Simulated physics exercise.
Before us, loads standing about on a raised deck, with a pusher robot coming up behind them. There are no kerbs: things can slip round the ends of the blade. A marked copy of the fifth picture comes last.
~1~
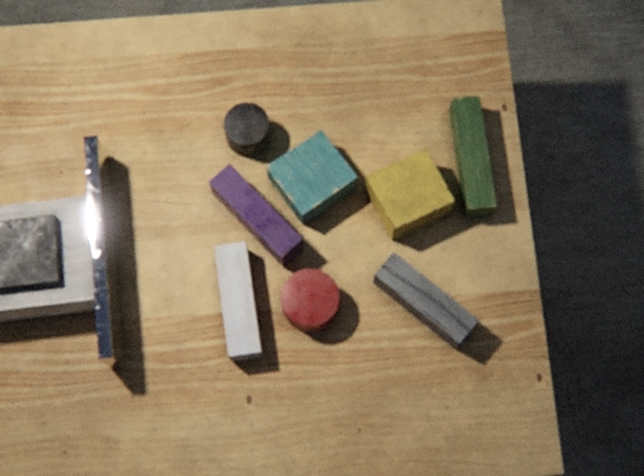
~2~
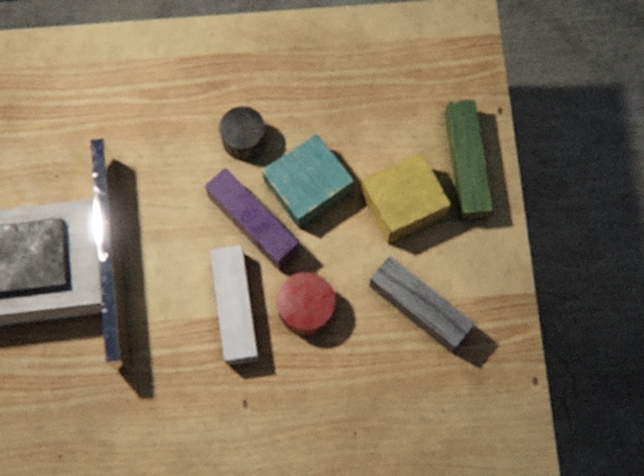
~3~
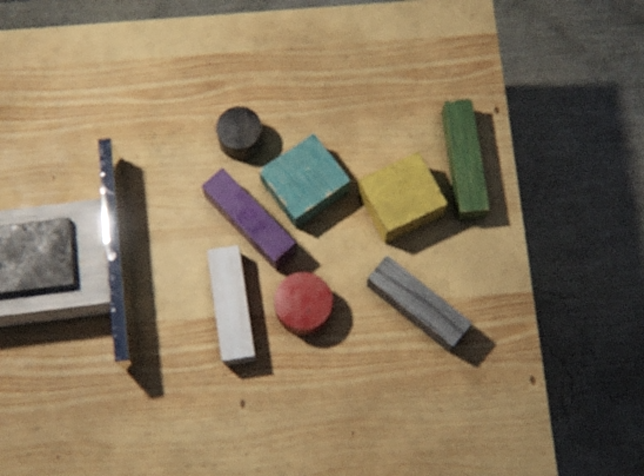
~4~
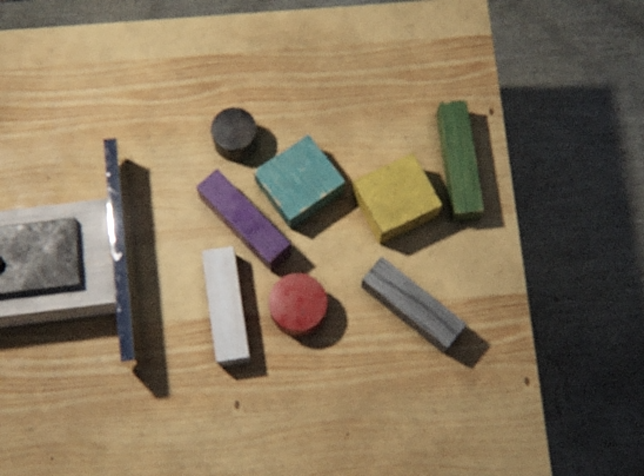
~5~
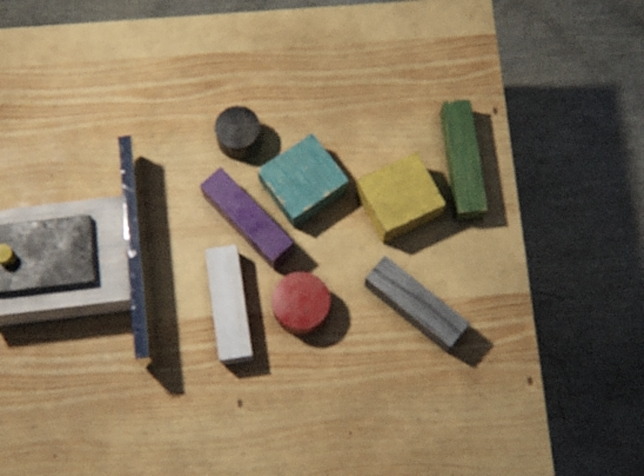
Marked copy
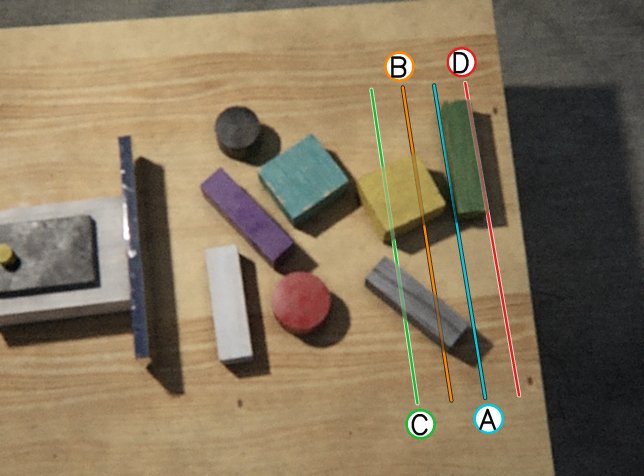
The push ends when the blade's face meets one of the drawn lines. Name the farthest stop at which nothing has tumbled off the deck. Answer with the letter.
Stop at C.
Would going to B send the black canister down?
By then, no.
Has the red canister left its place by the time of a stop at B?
Yes.
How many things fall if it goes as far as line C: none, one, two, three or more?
The count is none.
On the copy, A at (459, 236); B at (426, 238); C at (394, 240); D at (491, 233).
On C. First, robot (146, 247); black canister (244, 131); white stick (259, 303).
Then, robot (239, 240); green bar (480, 159); yellow crate (436, 195).
Finally, robot (310, 235); green bar (497, 150); grey stick (508, 278); nothing has fallen.
By contrast, A drops the yellow crate, green bar, grey stick and red canister; B drops the green bar and grey stick; D drops the yellow crate, purple bar, green bar, grey stick and red canister.
